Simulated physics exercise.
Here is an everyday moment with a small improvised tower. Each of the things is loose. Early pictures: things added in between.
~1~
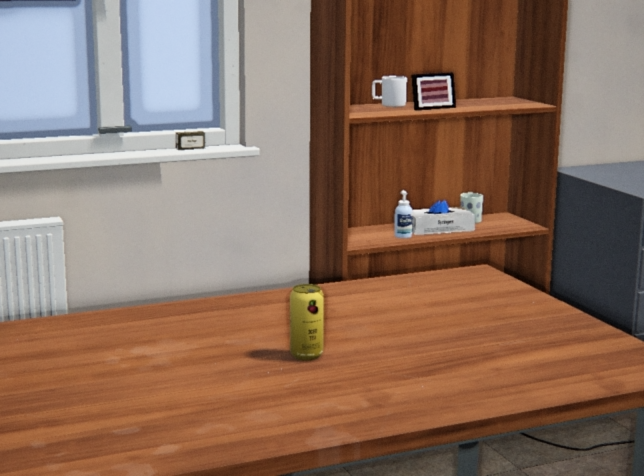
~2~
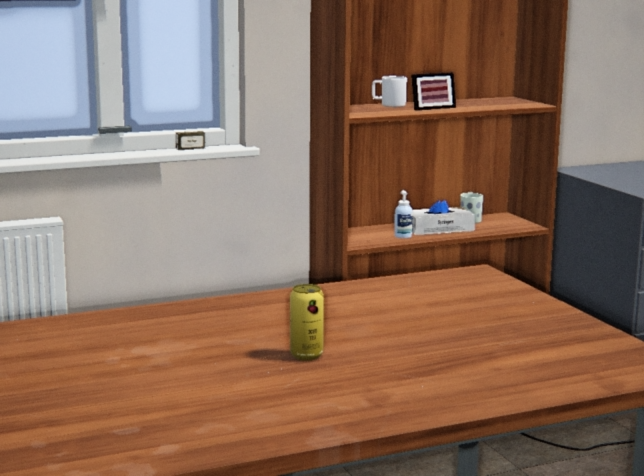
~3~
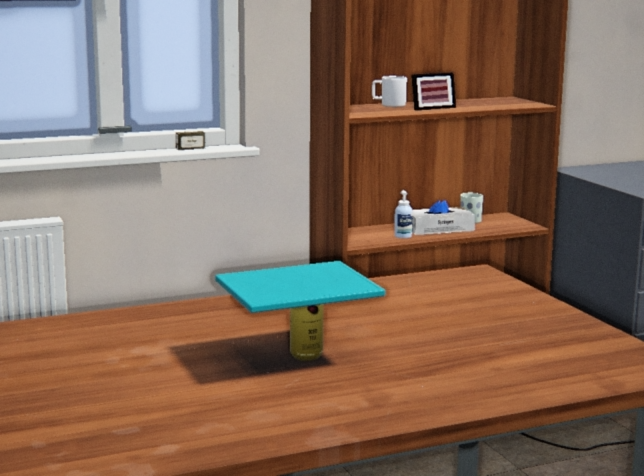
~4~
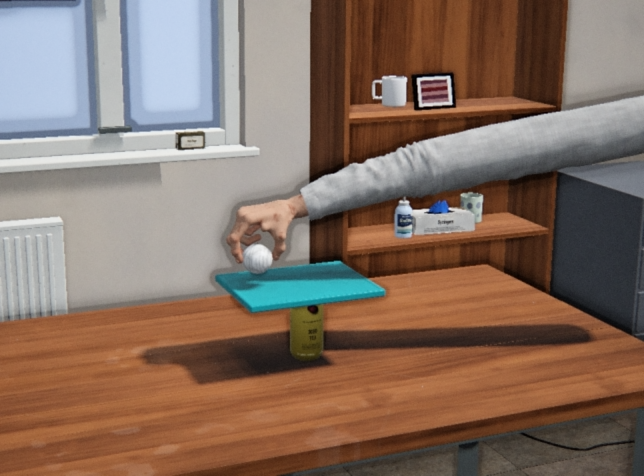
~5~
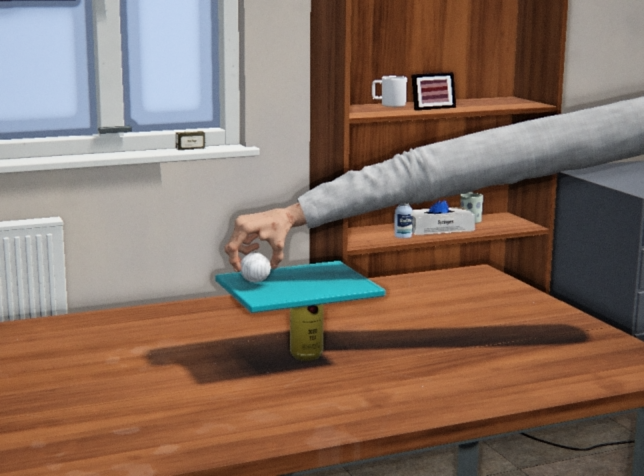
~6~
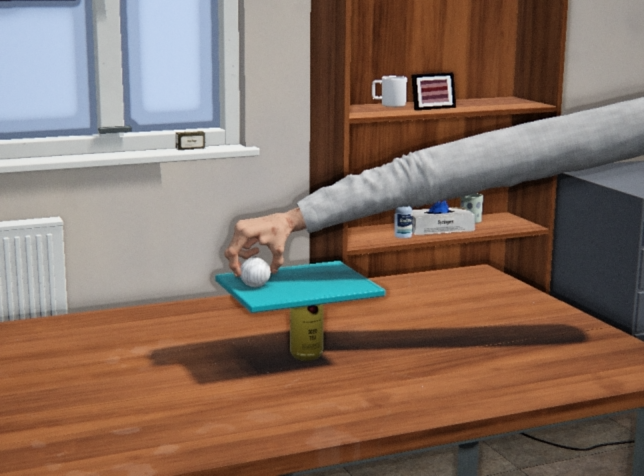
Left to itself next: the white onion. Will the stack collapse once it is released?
Yes, it collapses.
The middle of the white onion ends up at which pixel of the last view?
It ends near (184, 360).
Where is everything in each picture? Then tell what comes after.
In the first picture, the last thing is not in view yet.
In the second picture, the last thing is not in view yet.
In the third picture, the last thing is not in view yet; turquoise lid (299, 285).
In the fourth picture, still above its spot; white onion (257, 258); turquoise lid (299, 285).
In the fifth picture, still above its spot; white onion (255, 267); turquoise lid (299, 285).
In the sixth picture, in place under the hand; white onion (255, 272); turquoise lid (299, 285).
Then, 0.50 s on from there, turquoise lid and white onion now fallen.
Then, 0.90 s on from there, yellow can turned 33° from how it was put.
In the end, fallen, turquoise lid, yellow can and white onion. At the end, from the last picture's camera, white onion near (184, 360). The stack comes apart.
